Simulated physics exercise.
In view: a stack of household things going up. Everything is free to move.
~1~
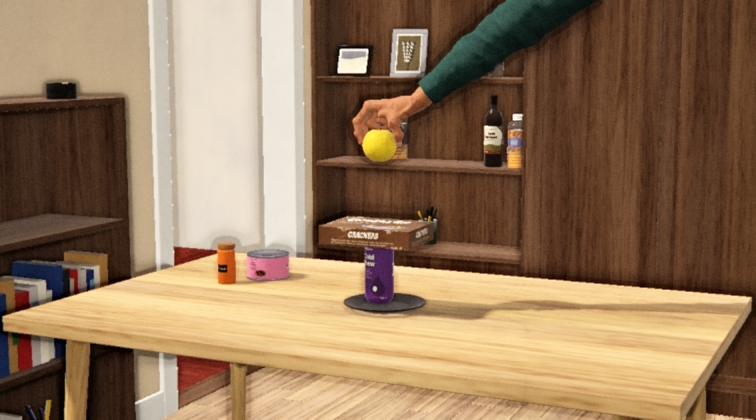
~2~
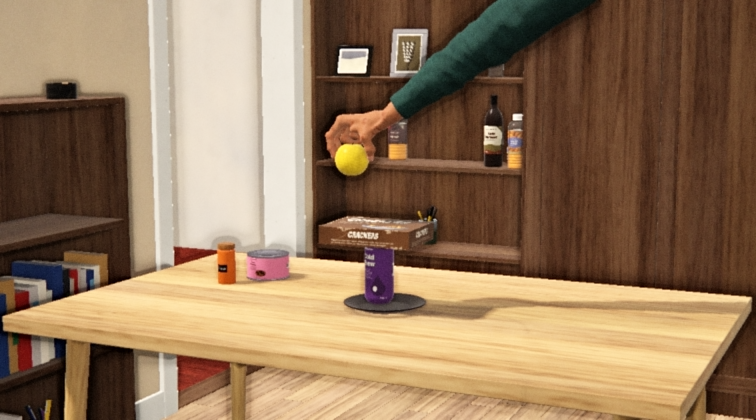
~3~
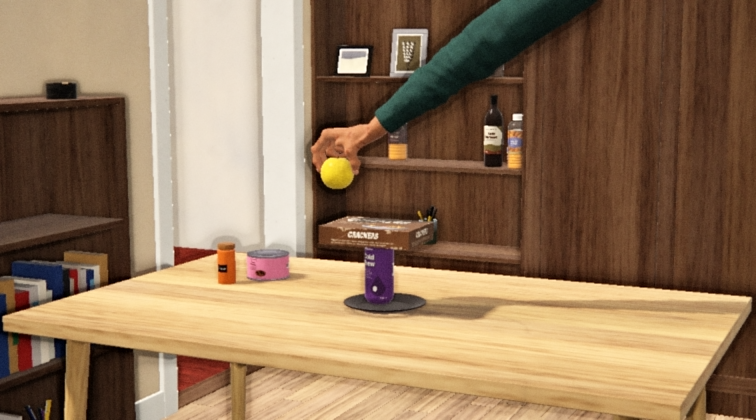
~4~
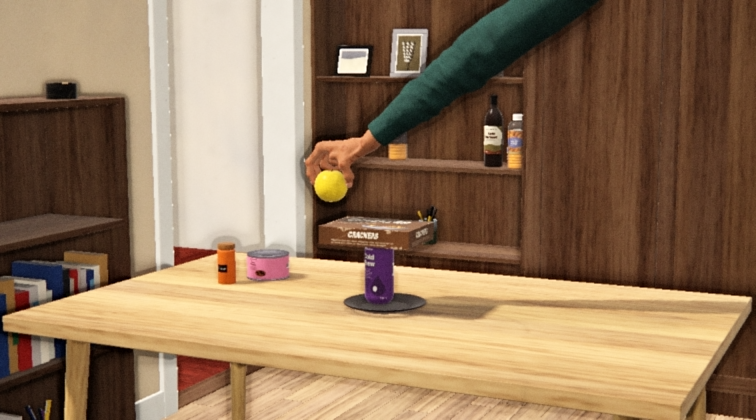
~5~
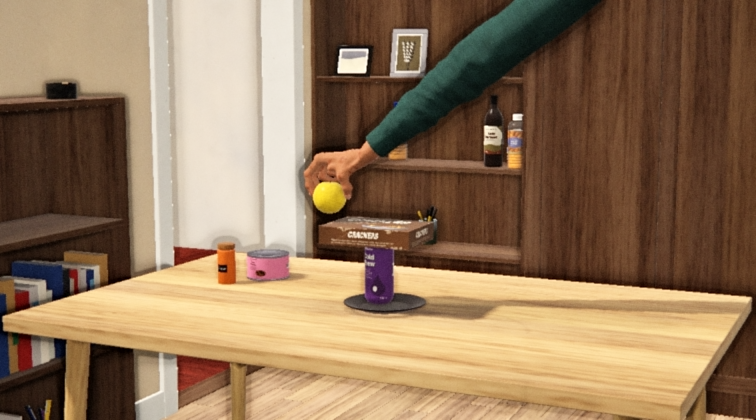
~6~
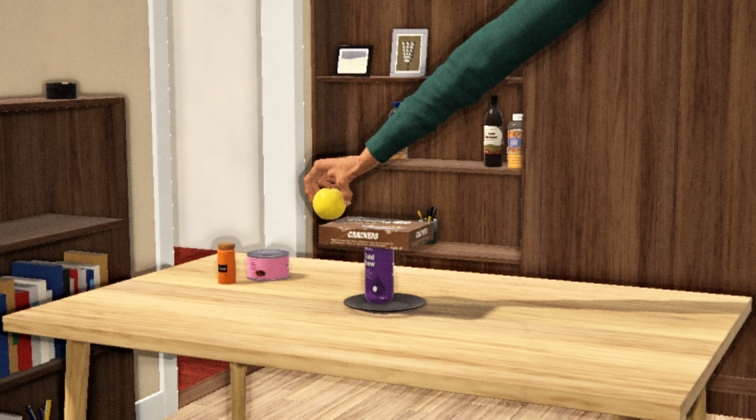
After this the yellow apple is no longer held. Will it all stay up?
The pile comes apart.
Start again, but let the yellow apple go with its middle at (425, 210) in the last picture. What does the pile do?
Then it gives way.
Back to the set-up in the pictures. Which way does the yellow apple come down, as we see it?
It goes to the left.
Then, 0.40 s on from there, yellow apple now fallen; brown packet turned 17° from how it was put.
Then, 0.80 s on from there, brown packet now fallen; purple can shifted a little.
Then, 1.10 s on from there, purple can shifted about its own width.
Then, 1.50 s on from there, purple can now fallen.
In the end, fallen, yellow apple, purple can and brown packet; the other 3 unmoved. At the end, from the last picture's camera, yellow apple near (288, 286). The pile gives way.
